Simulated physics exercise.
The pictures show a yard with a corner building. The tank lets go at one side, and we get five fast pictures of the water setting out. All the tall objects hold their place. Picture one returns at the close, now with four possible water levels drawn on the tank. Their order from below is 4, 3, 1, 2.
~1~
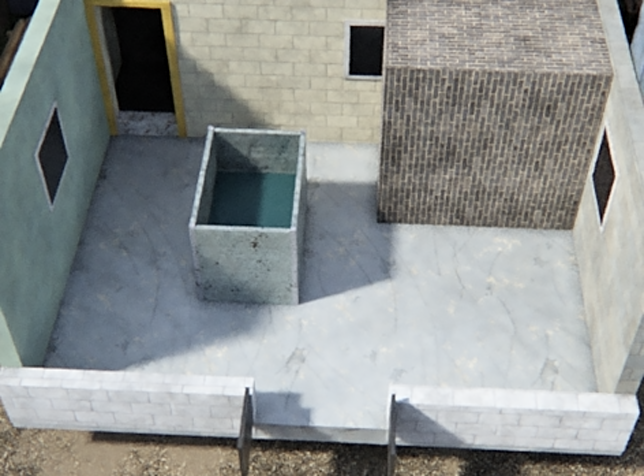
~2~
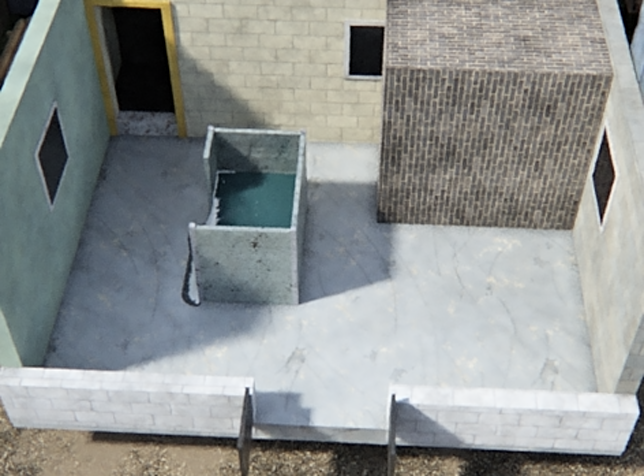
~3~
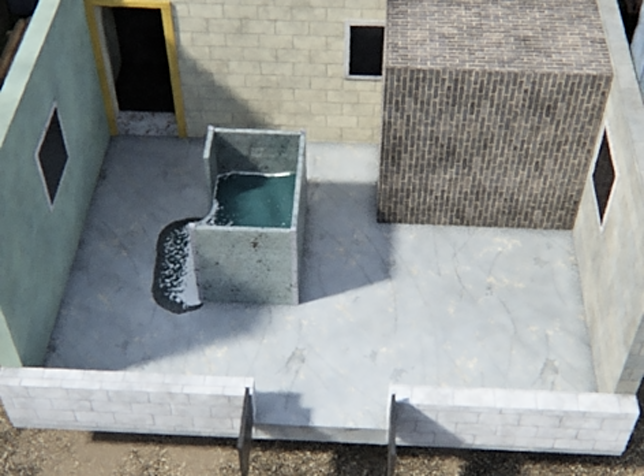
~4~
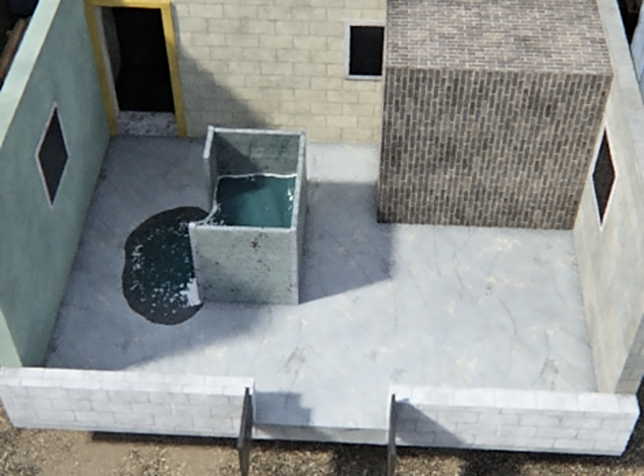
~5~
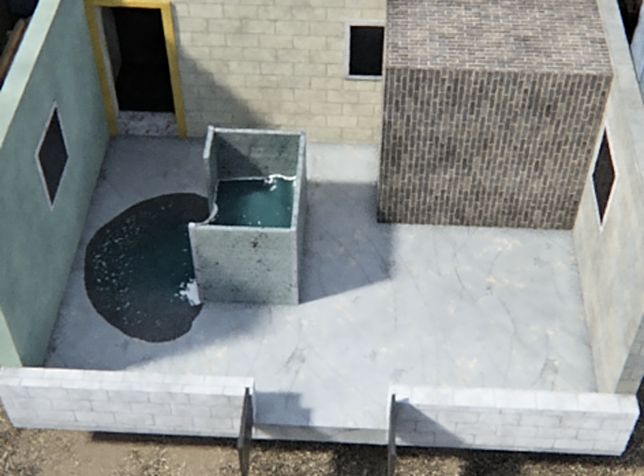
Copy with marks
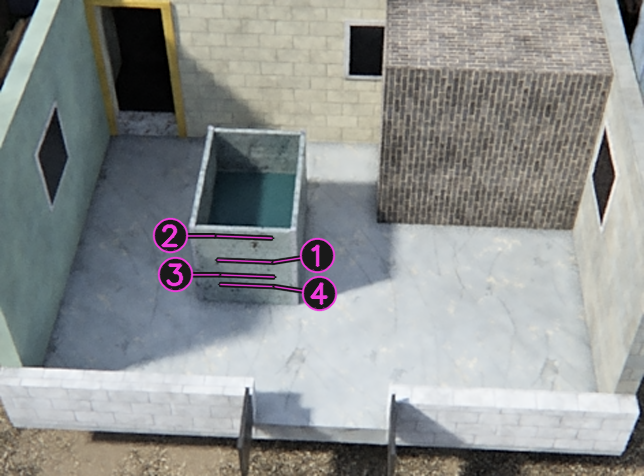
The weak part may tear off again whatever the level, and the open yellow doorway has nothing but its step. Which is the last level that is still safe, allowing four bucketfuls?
I would pick mark 1.
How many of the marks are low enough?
Three.
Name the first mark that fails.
That would be 2.
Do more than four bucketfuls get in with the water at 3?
No.
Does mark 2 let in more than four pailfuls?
Yes.
In magenta, 1 at (245, 261); 2 at (243, 237); 3 at (246, 275); 4 at (247, 285); from the bottom up 4, 3, 1, 2.
Choosing 1, a bucket or two gets in.
Choosing 2, about 11 bucketfuls get in.
Choosing 3, nothing gets over.
Choosing 4, nothing gets over.
